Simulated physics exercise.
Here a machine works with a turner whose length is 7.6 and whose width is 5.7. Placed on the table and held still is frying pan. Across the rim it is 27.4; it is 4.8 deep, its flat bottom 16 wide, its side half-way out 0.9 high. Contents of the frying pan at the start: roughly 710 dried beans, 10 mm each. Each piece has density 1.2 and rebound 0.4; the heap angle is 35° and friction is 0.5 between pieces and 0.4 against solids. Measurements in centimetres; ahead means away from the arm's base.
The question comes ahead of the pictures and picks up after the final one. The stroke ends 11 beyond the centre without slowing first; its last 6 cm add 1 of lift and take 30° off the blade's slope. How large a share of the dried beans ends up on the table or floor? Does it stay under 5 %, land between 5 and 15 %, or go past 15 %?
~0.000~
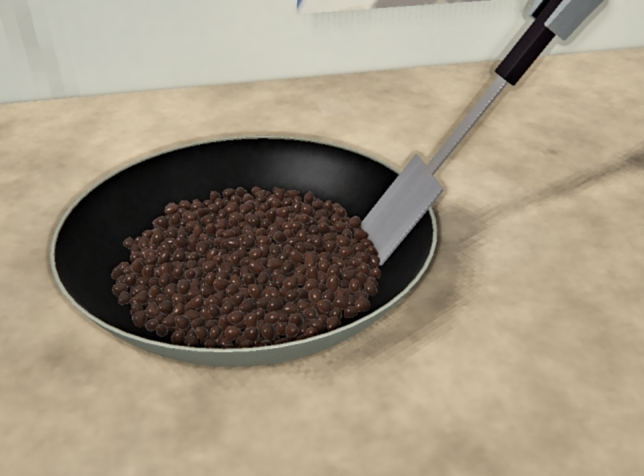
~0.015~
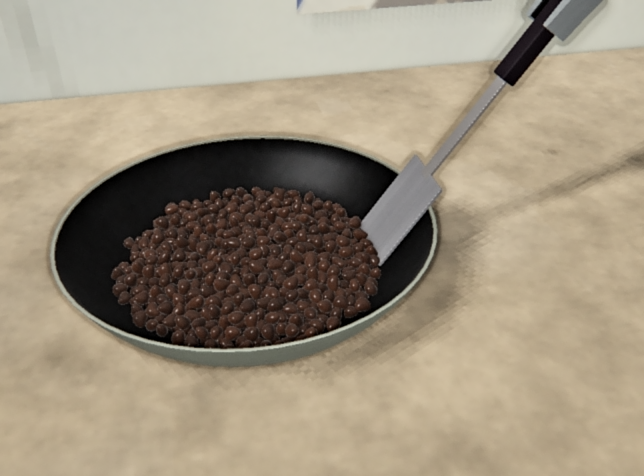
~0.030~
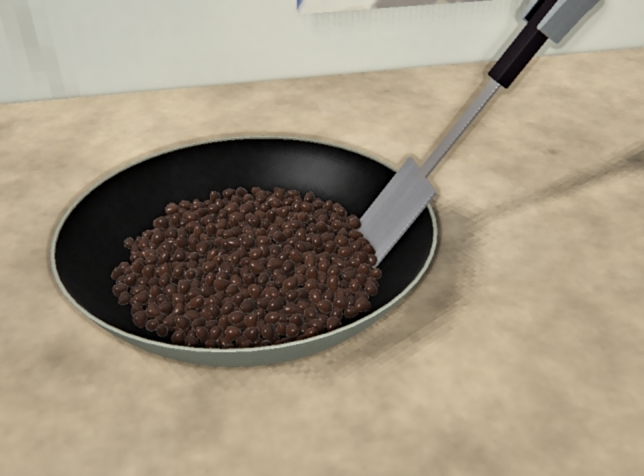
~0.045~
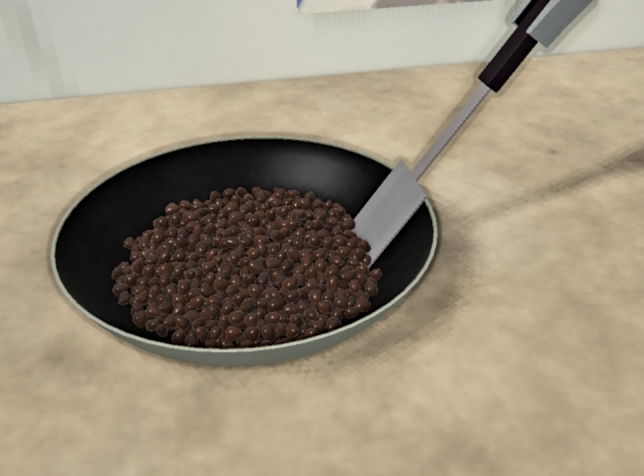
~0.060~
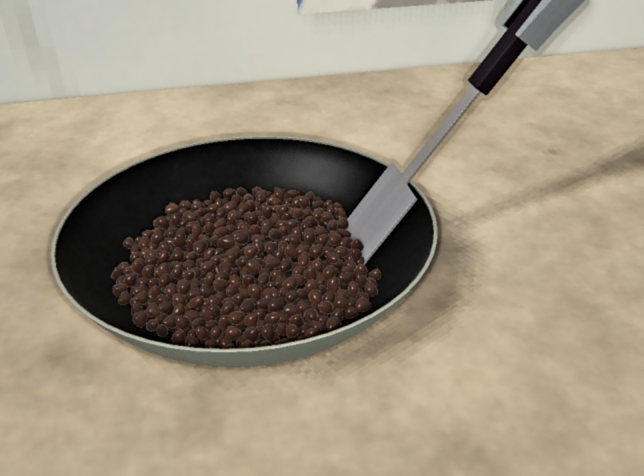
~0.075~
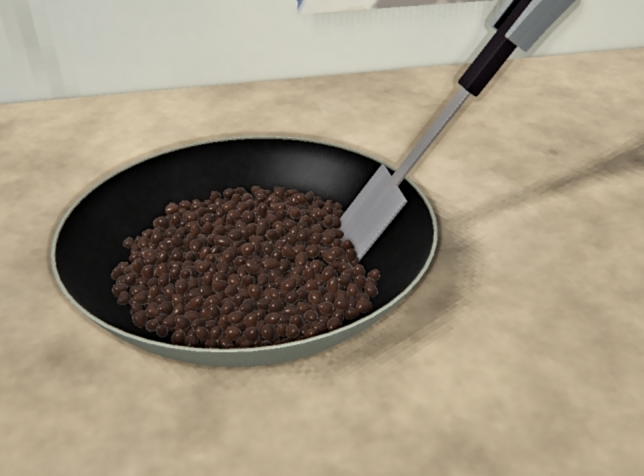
It lands between 5 and 15 %.
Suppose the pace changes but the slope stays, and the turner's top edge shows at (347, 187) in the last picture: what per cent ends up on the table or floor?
Expect about 20 per cent there.
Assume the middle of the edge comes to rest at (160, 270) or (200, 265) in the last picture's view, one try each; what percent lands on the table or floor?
Close to 0 and close to 0 per cent, respectively.
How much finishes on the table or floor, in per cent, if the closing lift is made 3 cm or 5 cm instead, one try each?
I'd say close to 10 percent for the first and close to 10 percent for the second.
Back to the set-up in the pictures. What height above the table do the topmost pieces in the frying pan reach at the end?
About 6.0 cm above the table.
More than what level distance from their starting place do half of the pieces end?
3 cm.
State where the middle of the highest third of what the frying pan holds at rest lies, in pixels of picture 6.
The centre sits close to (129, 251).
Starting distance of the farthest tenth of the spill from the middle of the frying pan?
I reckon it's some 25 centimetres.
After 0.21 s, sloping 54°, highest piece 4 above the table; 706 in the frying pan.
After 0.34 s, sloping 46°, highest piece 6 above the table; 706 in the frying pan.
After 0.60 s, sloping 24°, highest piece 6 above the table; 635 in the frying pan, 70 on the table or floor, 1 on the blade or in flight.
After 1.65 s, sloping 24°, highest piece 6 above the table; 635 in the frying pan, 71 on the table or floor.
In the end, 635 in the frying pan, 71 on the table or floor. That is 10 % on the table or floor.
